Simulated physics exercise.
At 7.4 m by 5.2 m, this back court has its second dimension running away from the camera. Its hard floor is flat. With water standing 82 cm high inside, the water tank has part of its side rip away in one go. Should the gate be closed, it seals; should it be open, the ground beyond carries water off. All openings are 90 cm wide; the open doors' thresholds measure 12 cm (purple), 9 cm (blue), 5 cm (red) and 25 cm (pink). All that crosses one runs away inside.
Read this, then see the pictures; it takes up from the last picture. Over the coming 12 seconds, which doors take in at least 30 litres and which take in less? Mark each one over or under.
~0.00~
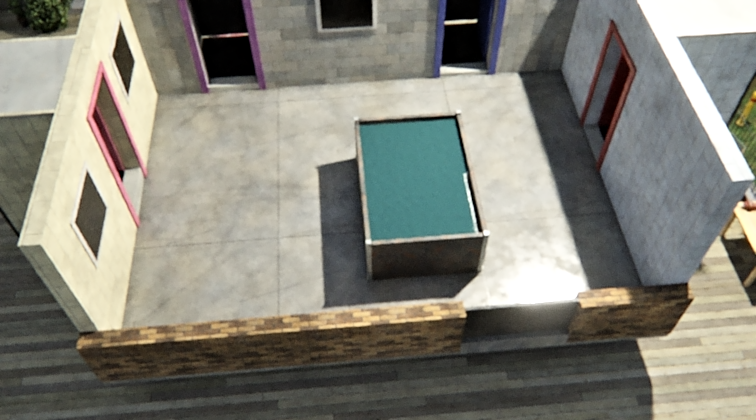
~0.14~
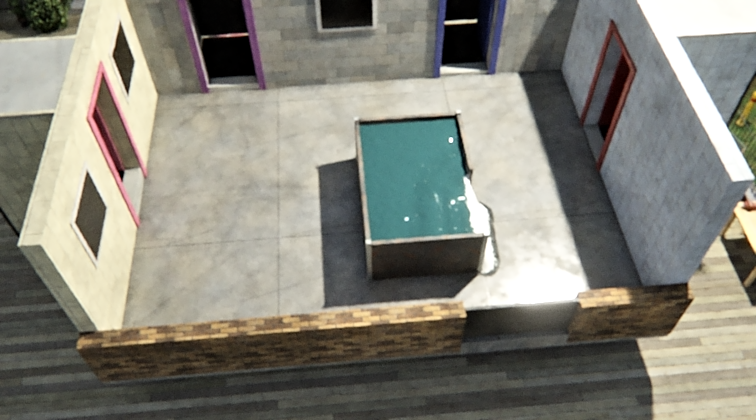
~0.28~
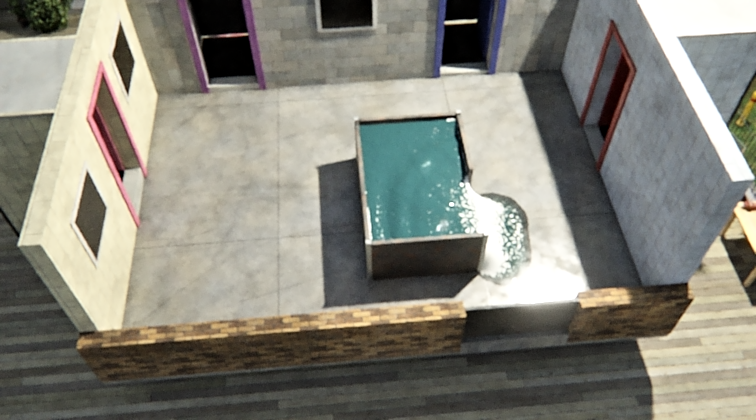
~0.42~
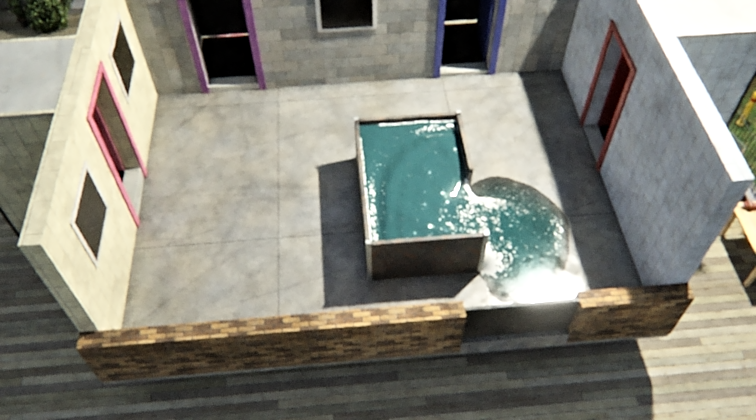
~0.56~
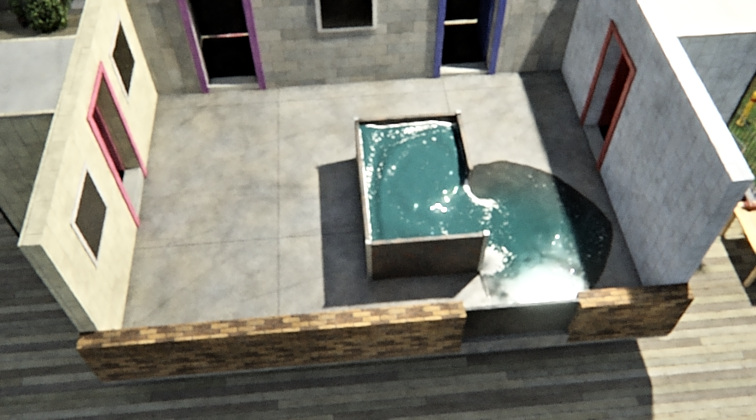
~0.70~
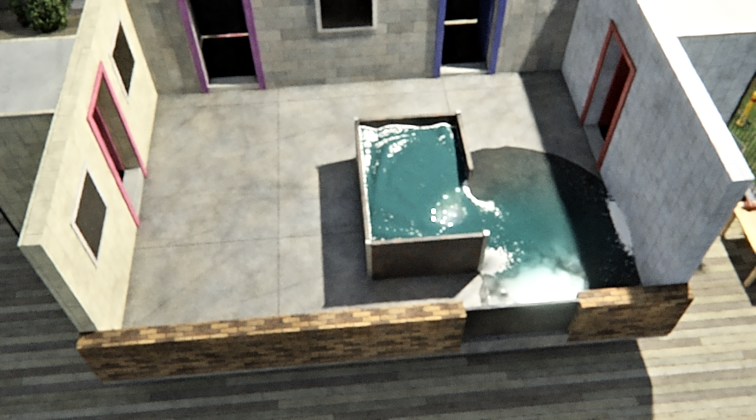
Purple door - under; blue door - over; red door - over; pink door - under.
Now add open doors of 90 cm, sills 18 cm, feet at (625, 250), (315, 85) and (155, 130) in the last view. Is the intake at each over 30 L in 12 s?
Taking them in order, the first gets enough, the second too little and the third too little.
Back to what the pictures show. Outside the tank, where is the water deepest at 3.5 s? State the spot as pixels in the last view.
About (543, 74).
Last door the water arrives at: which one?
Pink.
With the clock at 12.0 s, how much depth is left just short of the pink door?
The depth there is near 9.5 cm.
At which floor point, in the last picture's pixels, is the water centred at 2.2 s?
I'd put it close to (503, 222).
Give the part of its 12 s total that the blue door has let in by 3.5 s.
I'd say close to 5 percent.
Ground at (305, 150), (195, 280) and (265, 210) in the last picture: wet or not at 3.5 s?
Untouched, untouched, untouched.
After 1.4 s water covers 20 % of the floor and is deepest (62 cm) near (652, 311); purple door not reached, blue door not reached, red door 15 cm at the sill, 9 L in, pink door not reached.
After 2.2 s water covers 25 % of the floor and is deepest (42 cm) near (573, 263); purple door not reached, blue door not reached, red door 13 cm at the sill, 37 L in, pink door not reached.
After 3.5 s water covers 45 % of the floor and is deepest (32 cm) near (543, 74); purple door not reached, blue door 16 cm at the sill, 2 L in, red door 13 cm at the sill, 79 L in, pink door not reached.
After 7.0 s water covers 90 % of the floor and is deepest (18 cm) near (562, 73); purple door 4 cm at the sill, 0 L in, blue door 13 cm at the sill, 52 L in, red door 8 cm at the sill, 136 L in, pink door 12 cm at the sill, 0 L in.
After 12.0 s water covers 100 % of the floor and is deepest (14 cm) near (358, 336); purple door 11 cm at the sill, 2 L in, blue door 7 cm at the sill, 65 L in, red door 7 cm at the sill, 160 L in, pink door 10 cm at the sill, 0 L in.
